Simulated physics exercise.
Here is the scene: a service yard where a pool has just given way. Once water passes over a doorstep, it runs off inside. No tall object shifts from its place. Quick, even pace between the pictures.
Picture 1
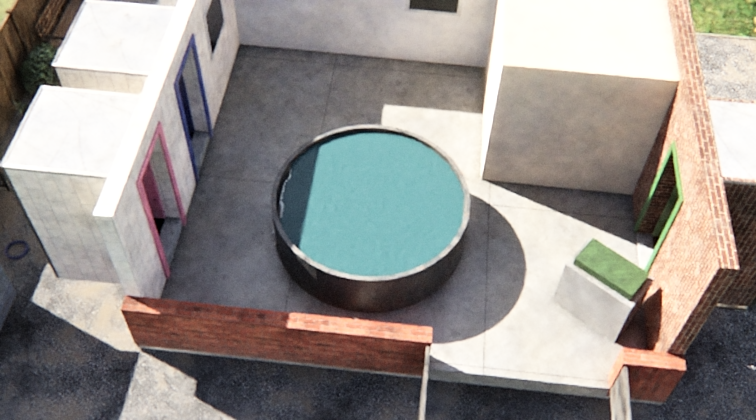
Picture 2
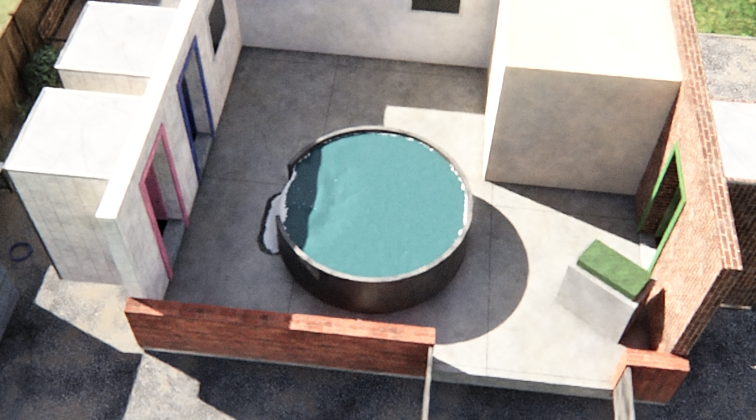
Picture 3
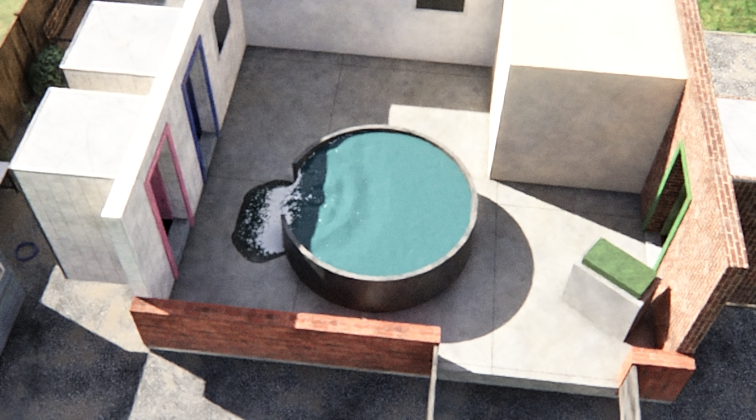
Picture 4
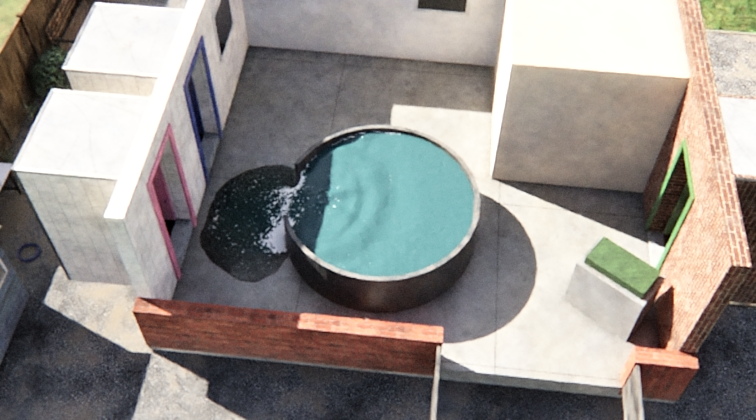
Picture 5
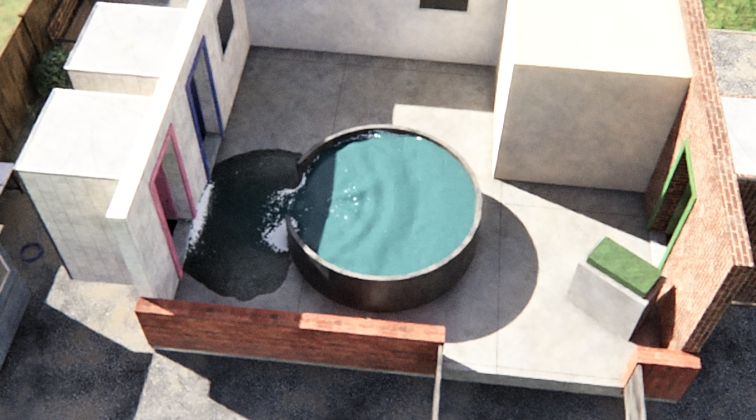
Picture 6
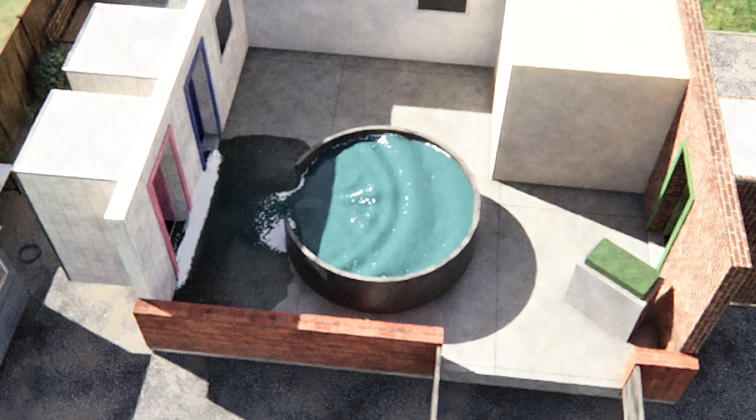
Water bursts through the left side of a round pool in a walled yard, spreads as a dark sheet across the paving, and reaches the white wall by the pink-framed doorway while ripples cross the pool's surface.
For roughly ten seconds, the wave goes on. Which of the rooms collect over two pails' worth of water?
As I see it, the green door will be over the limit. The pink door will be over the limit. The blue door will be over the limit.
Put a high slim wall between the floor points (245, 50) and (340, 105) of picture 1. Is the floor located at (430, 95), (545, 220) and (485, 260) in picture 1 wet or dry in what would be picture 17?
Lab note - spot 1 parched, spot 2 parched, spot 3 parched.
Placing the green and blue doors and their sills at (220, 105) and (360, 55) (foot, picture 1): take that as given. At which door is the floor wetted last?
My pick is the blue door.
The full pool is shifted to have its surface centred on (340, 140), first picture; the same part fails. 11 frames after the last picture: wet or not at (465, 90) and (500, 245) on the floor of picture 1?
The first spot is untouched and the second is untouched.
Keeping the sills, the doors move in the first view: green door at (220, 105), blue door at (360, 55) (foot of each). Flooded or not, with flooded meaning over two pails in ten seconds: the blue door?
In this case the blue door remains within bounds.
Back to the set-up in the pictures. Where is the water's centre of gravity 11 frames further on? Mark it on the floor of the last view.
Around pixel (336, 225).
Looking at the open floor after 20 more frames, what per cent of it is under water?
About 55 per cent.
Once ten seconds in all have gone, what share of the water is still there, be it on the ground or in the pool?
Some 84 per cent has not gone.
A moment on, water covers 20 % of the floor; the green door not reached, the pink door over two buckets in, the blue door under two buckets in.
Next, water covers 35 % of the floor; the green door not reached, the pink door far over two buckets in, the blue door over two buckets in.
Then, water covers 55 % of the floor; the green door not reached, the pink door far over two buckets in, the blue door far over two buckets in.
Later, water covers 90 % of the floor; the green door wet at the sill, nothing in, the pink door far over two buckets in, the blue door far over two buckets in.
In the end, water covers 100 % of the floor; the green door over two buckets in, the pink door far over two buckets in, the blue door far over two buckets in.
